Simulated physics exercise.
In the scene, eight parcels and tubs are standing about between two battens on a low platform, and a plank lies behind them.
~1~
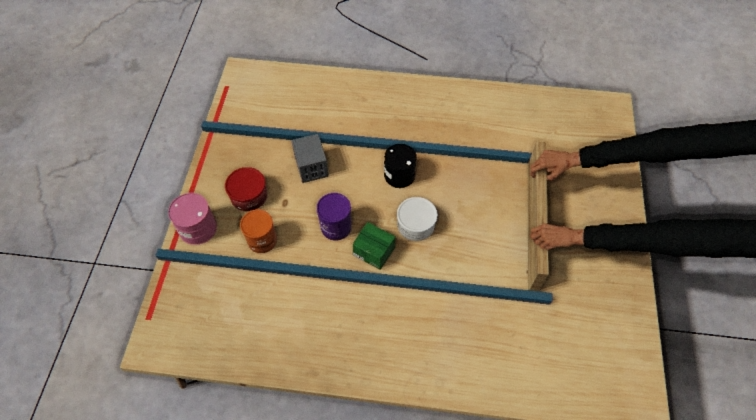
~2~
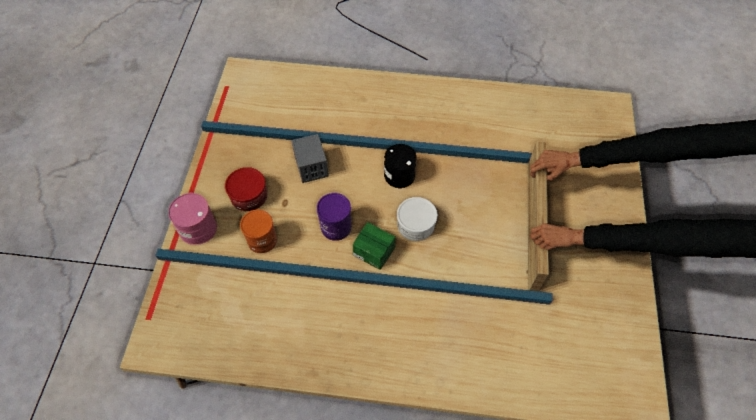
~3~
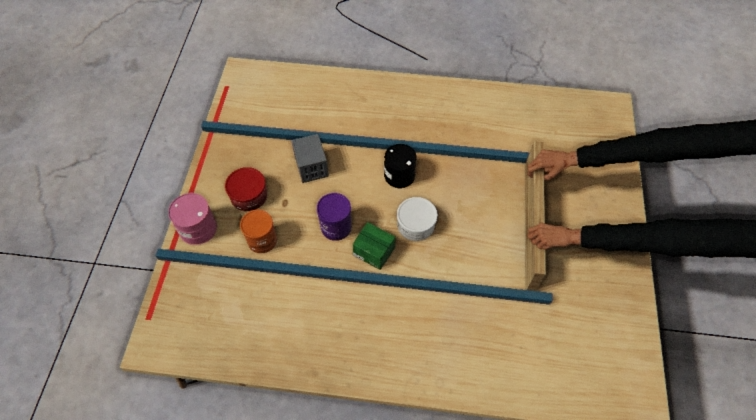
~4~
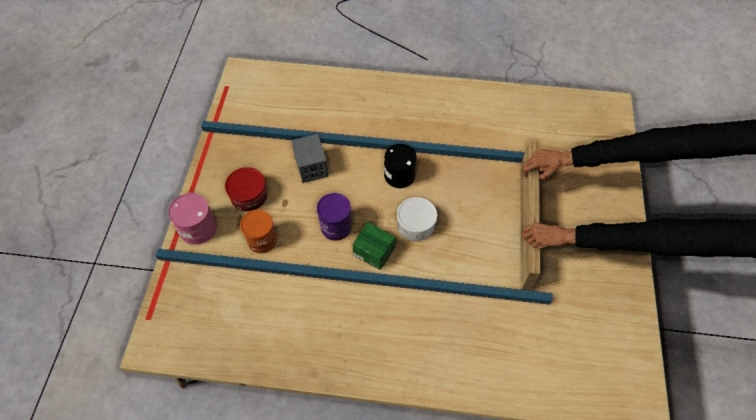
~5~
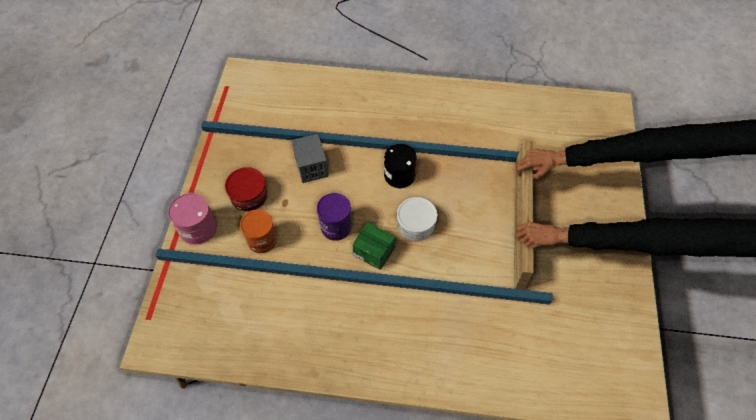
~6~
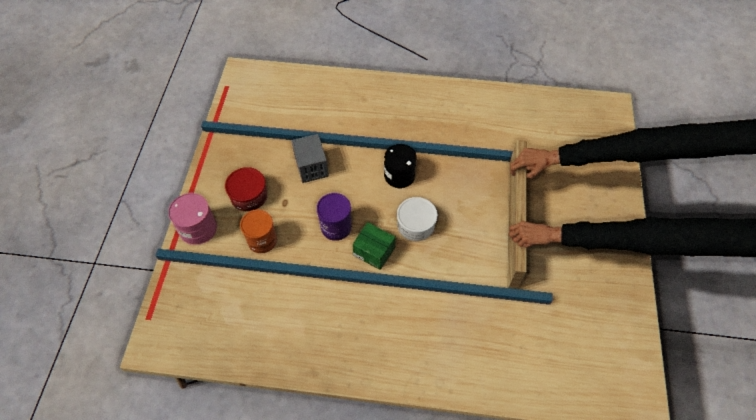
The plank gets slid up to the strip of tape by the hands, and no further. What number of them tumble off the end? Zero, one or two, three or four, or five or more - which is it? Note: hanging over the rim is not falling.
The right band is five or more.
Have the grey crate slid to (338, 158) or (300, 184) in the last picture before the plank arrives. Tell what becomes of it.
Lab note: Grey crate, try one goes down; try two goes down.
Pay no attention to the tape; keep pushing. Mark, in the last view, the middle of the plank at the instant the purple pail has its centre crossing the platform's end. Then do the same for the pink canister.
The middle is at (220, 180) when it's the purple pail, and at (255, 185) when it's the pink canister.
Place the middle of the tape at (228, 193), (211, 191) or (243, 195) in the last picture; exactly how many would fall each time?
Result per try: 2; 5; 1.
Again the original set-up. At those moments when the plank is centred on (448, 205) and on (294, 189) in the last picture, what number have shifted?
0 by the first point, 7 by the second.
Early on, none off yet; pink canister at rest near (193, 219); red pail at rest near (247, 190); orange pail at rest near (259, 232).
Finally, the number that fall off is five or more; lost, white pail, black canister, green box, purple pail, grey crate, orange pail, red pail and pink canister.
